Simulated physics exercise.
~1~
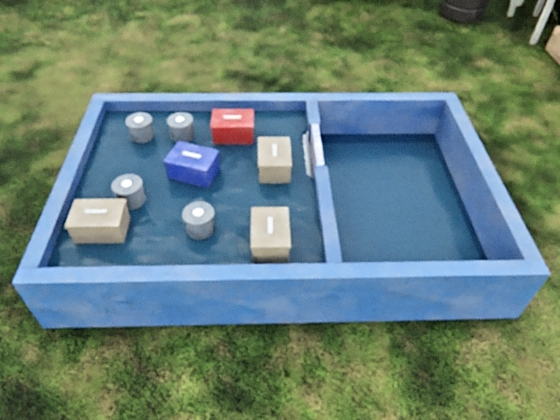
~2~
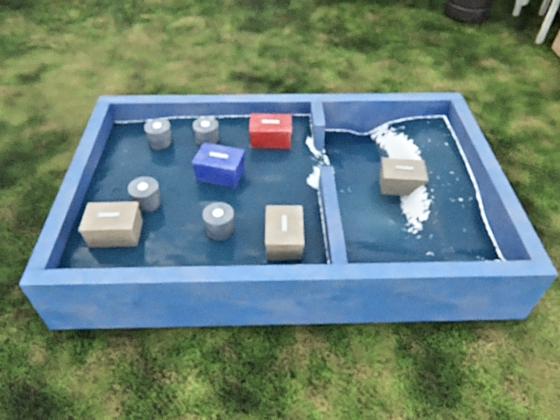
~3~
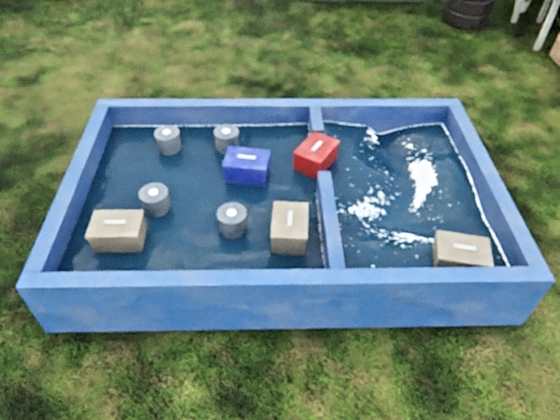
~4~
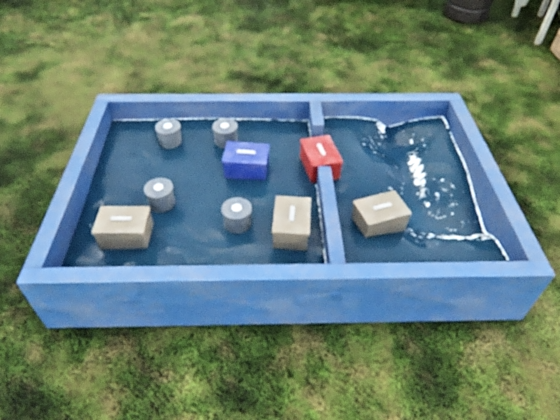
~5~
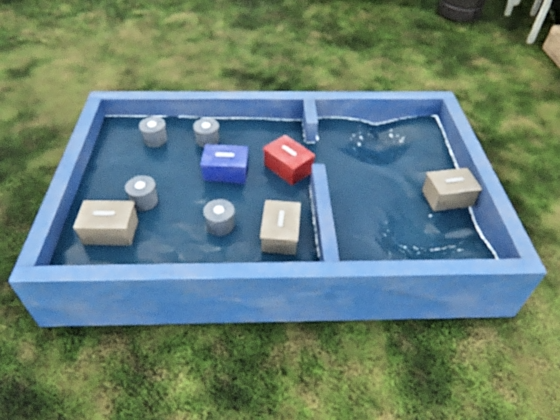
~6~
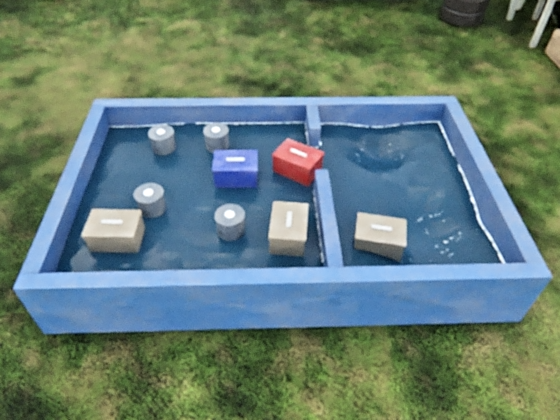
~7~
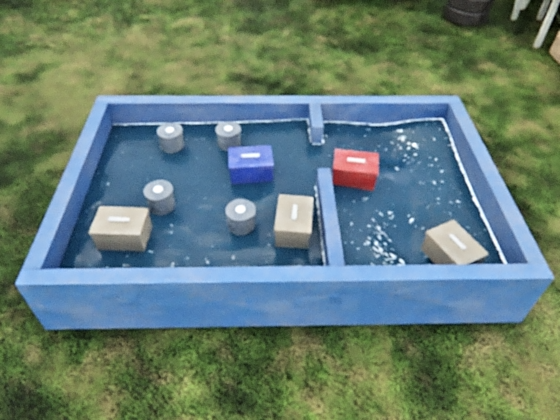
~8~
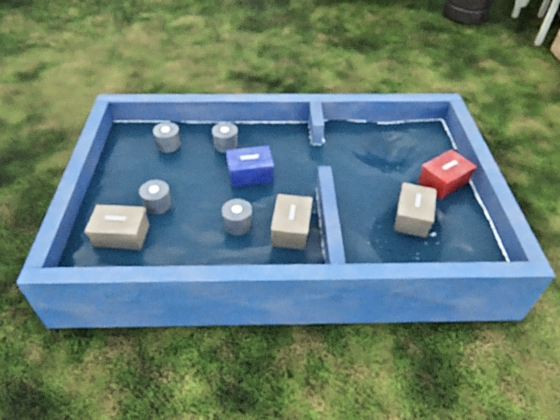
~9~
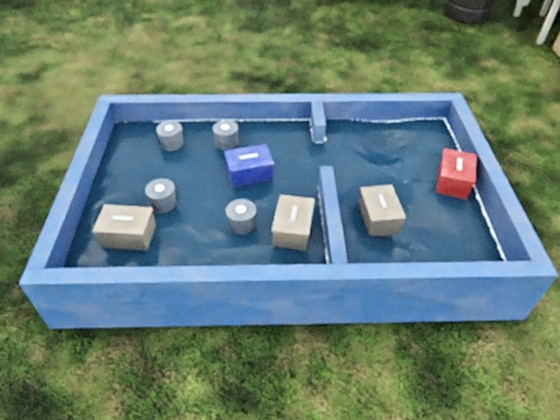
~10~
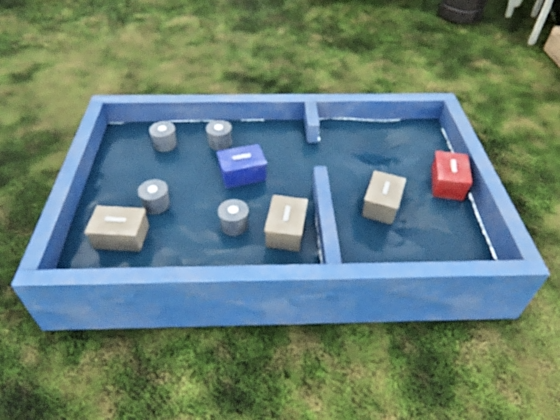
In a blue basin on grass, a divider panel disappears and water surges right, carrying a tan box through the gap, and later the red one follows; both end afloat on the right, while the blue box, other tan boxes and grey tubs float on the left.
